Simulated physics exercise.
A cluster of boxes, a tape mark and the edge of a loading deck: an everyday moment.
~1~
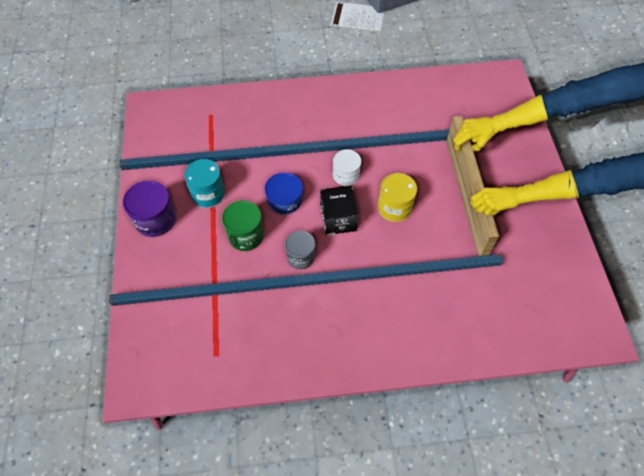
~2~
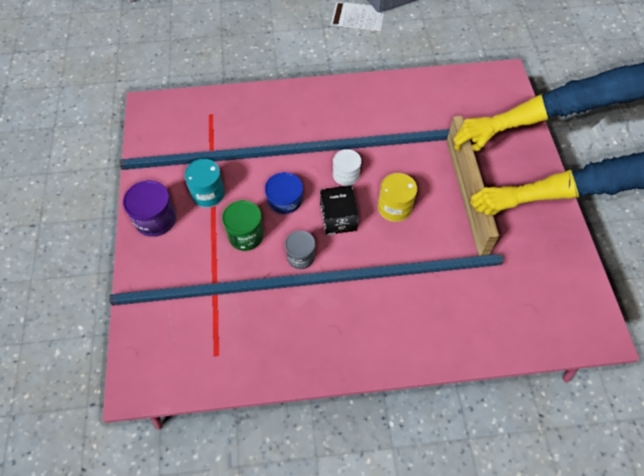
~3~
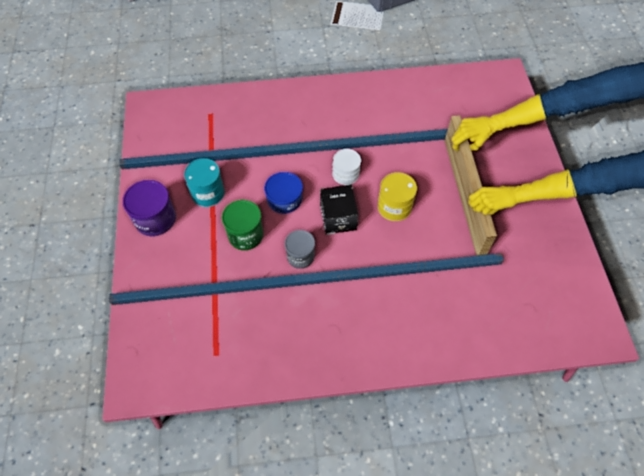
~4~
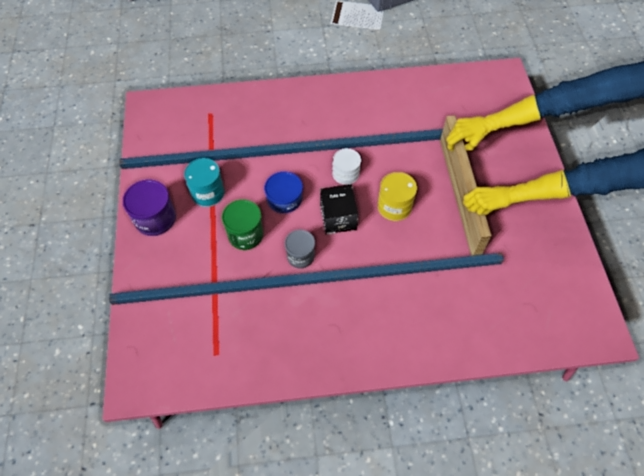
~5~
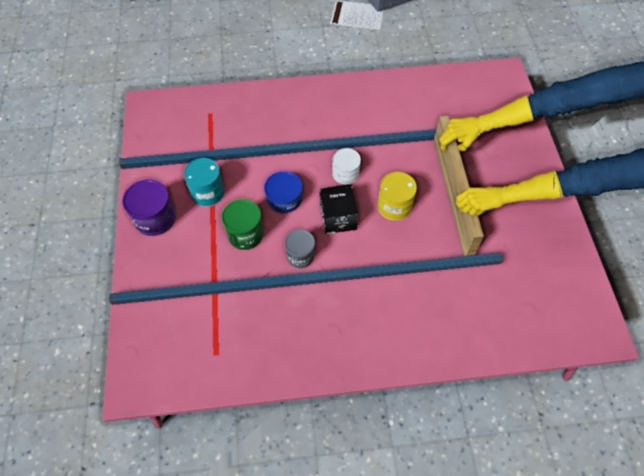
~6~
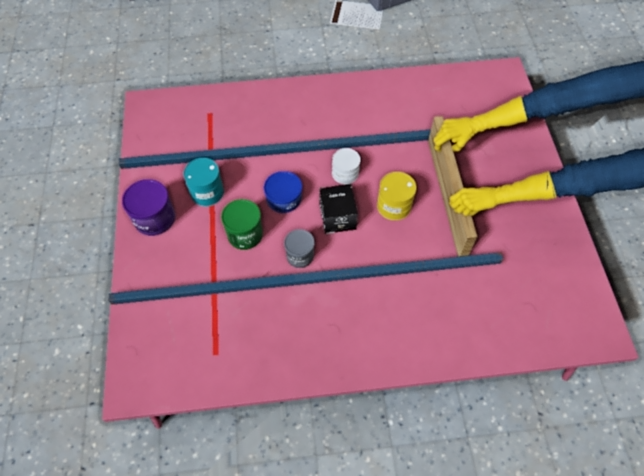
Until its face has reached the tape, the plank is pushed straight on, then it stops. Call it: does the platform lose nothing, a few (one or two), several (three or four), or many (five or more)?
It loses nothing.
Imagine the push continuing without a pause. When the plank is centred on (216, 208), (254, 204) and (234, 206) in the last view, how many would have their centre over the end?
Place by place, 0, 0 and 0.
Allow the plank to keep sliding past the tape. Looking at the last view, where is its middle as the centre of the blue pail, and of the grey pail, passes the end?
The middle is at (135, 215) when it's the blue pail, and at (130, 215) when it's the grey pail.
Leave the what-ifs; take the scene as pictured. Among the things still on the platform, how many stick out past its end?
I'd say 0 of them.
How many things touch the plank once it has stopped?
Counting them up gives 3.
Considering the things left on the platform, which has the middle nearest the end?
It's the green pail.
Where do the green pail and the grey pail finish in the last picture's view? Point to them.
Green pail at (135, 264), grey pail at (197, 263).
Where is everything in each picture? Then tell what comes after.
The first picture shows purple pail (151, 209); turquoise canister (205, 184); green pail (244, 227); plank (470, 185); tape (213, 221).
The second picture shows turquoise canister (205, 184); plank (470, 185).
The third picture shows green pail (244, 226); black box (339, 210).
The fourth picture shows purple pail (150, 209); white canister (346, 167).
The fifth picture shows turquoise canister (205, 183); grey pail (300, 250).
The sixth picture shows purple pail (150, 208); turquoise canister (204, 182); green pail (243, 225); plank (450, 185); tape (212, 220).
Early on, none off yet; purple pail at rest near (150, 208); turquoise canister at rest near (204, 182); green pail at rest near (243, 225).
A while later, none off yet; purple pail at rest near (150, 208); turquoise canister at rest near (204, 182); green pail travelled a little near (232, 228).
Further along, none off yet; purple pail at rest near (150, 208); turquoise canister travelled a little near (185, 181); green pail travelled well along near (176, 247).
Finally, the number that fall off is zero.
